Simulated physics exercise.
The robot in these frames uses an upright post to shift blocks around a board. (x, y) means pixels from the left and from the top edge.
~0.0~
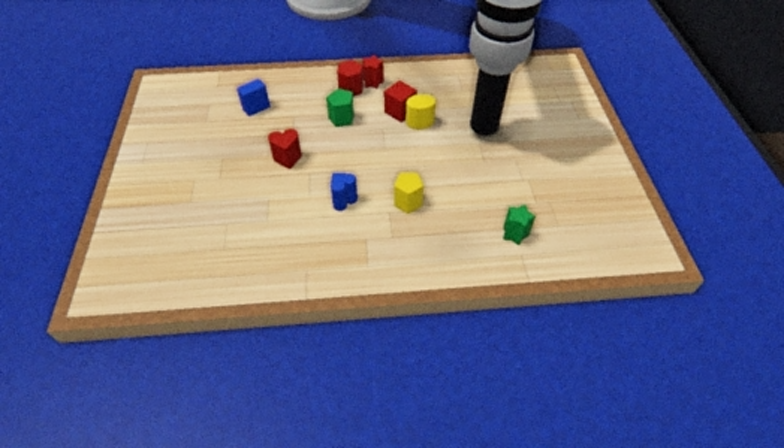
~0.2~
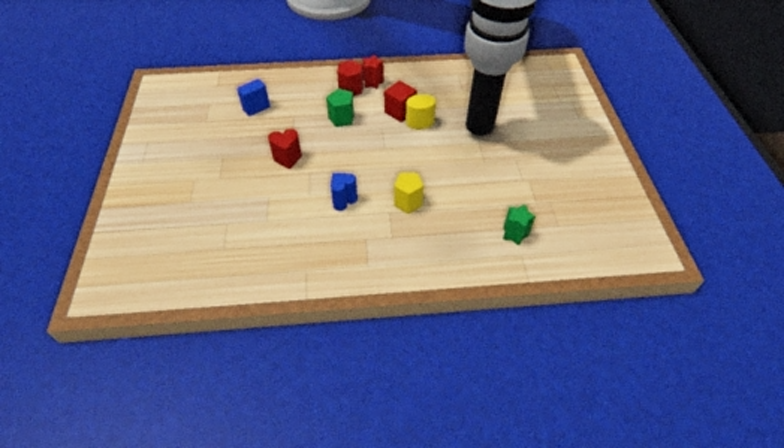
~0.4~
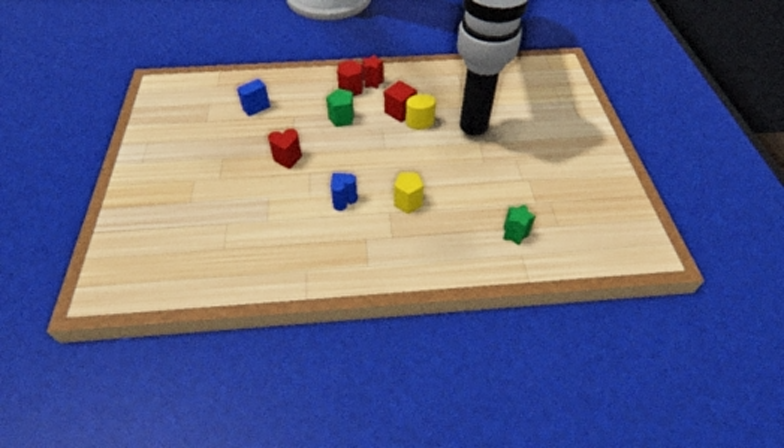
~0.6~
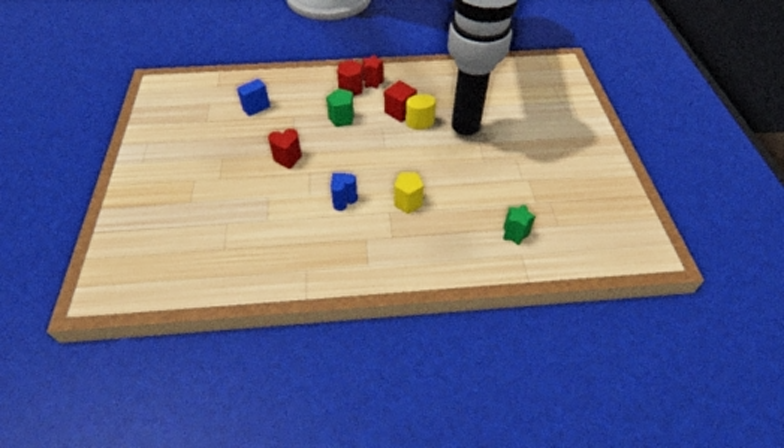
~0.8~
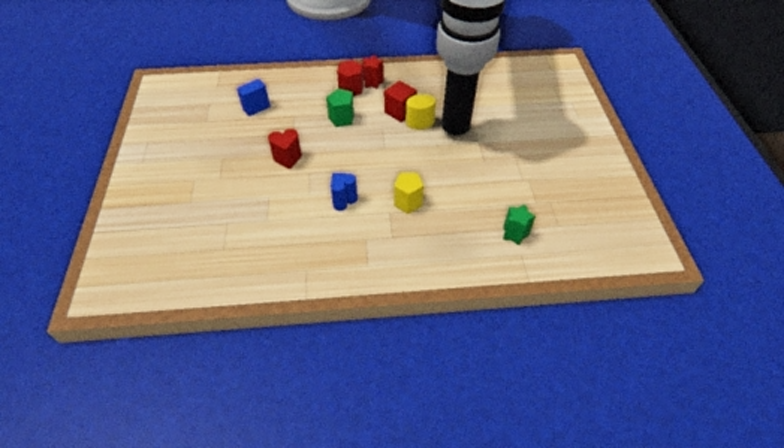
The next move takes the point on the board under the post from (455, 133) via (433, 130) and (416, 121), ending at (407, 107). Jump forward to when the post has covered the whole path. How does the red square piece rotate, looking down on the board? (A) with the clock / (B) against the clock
A: With the clock.
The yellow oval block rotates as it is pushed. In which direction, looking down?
The twist is anticlockwise.
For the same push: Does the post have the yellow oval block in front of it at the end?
Answer: No.
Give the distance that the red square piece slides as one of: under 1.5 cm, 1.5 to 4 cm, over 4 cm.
The move is long, over 4 cm.
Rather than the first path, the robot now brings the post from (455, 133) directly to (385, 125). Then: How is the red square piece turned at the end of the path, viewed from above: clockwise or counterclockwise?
The block turns clockwise.
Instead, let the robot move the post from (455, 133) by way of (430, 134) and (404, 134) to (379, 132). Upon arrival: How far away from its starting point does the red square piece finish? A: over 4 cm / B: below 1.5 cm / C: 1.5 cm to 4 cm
(C)
The first path, step by step. Halfway along, post (423, 120); red square piece (385, 83), turned 35° clockwise; yellow oval block (399, 97), turned 15° anticlockwise.
At the end, post (407, 101); red hexagonal block (345, 65); red star (371, 59); red square piece (370, 75), turned 30° clockwise; yellow oval block (382, 89), turned 60° anticlockwise.
